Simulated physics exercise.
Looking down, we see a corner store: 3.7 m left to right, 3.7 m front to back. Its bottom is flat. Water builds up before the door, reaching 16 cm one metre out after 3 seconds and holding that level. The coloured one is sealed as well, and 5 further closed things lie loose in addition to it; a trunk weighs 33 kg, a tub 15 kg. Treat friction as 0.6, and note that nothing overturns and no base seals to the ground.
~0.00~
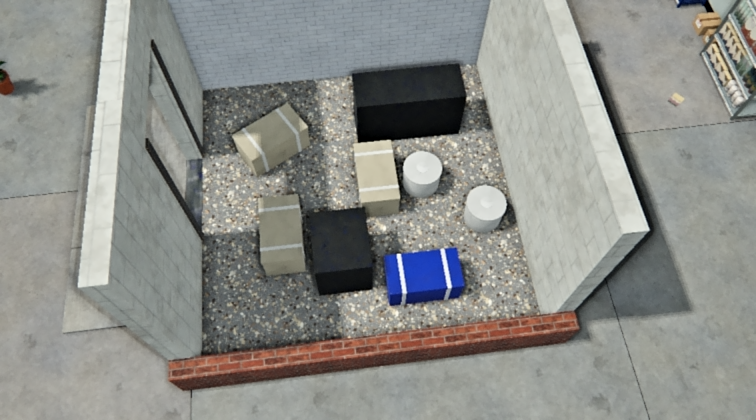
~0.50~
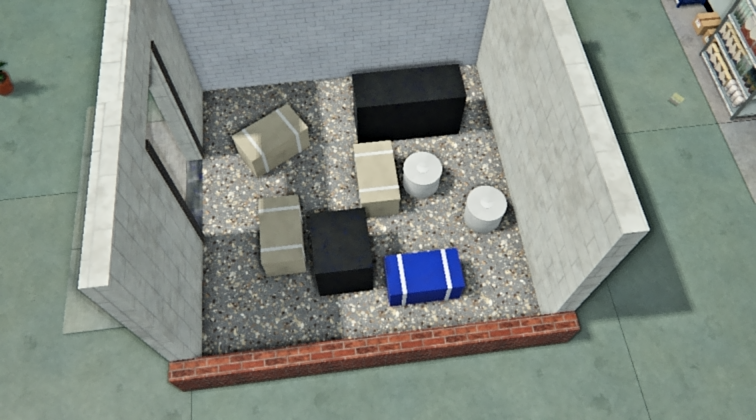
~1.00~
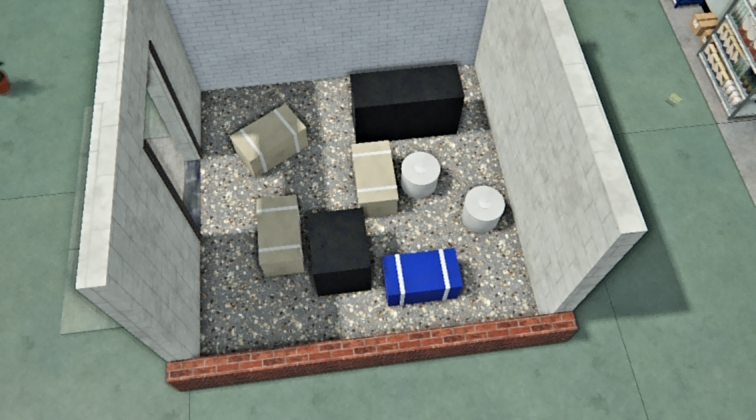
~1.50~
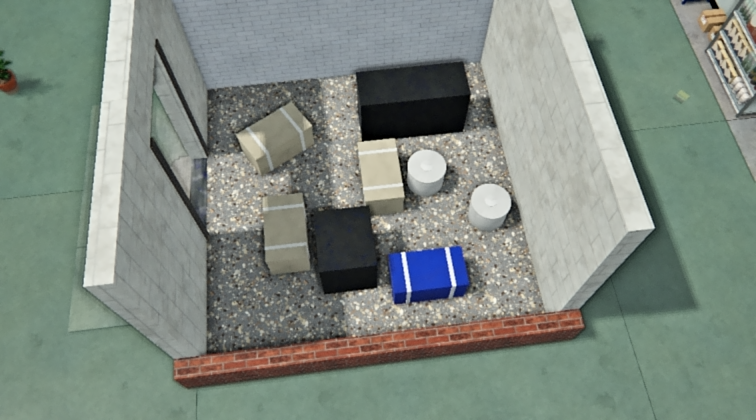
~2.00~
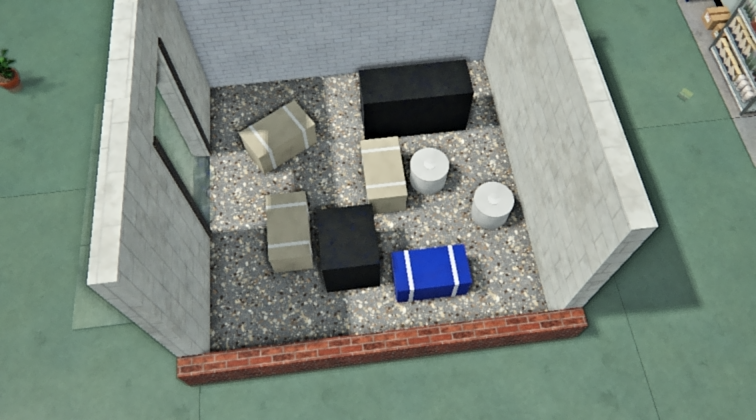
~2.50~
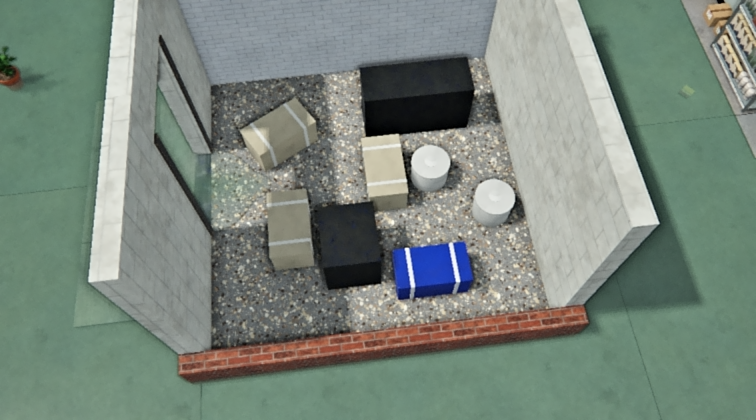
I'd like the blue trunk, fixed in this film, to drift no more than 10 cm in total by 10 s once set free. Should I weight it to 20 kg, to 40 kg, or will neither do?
20 kg is plenty.
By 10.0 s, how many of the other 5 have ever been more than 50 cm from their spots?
The total is 0.
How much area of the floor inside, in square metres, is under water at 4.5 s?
Somewhere about 4.5 m2, give or take.
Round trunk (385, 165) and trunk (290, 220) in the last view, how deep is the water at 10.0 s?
6 and 8 cm.
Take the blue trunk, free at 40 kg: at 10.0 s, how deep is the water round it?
About 4 cm.
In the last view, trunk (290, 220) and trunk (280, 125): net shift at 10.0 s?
0 cm and 20 cm respectively.
After 3.5 s the blue trunk would be 0 cm from its start with 20 kg and 0 cm from its start with 40 kg; 0 cm of water round it then.
After 4.5 s the blue trunk would be 0 cm from its start with 20 kg and 0 cm from its start with 40 kg; 0 cm of water round it then.
After 7.0 s the blue trunk would be 0 cm from its start with 20 kg and 0 cm from its start with 40 kg; 1 cm of water round it then.
After 10.0 s the blue trunk would be 0 cm from its start with 20 kg and 0 cm from its start with 40 kg; 4 cm of water round it then.
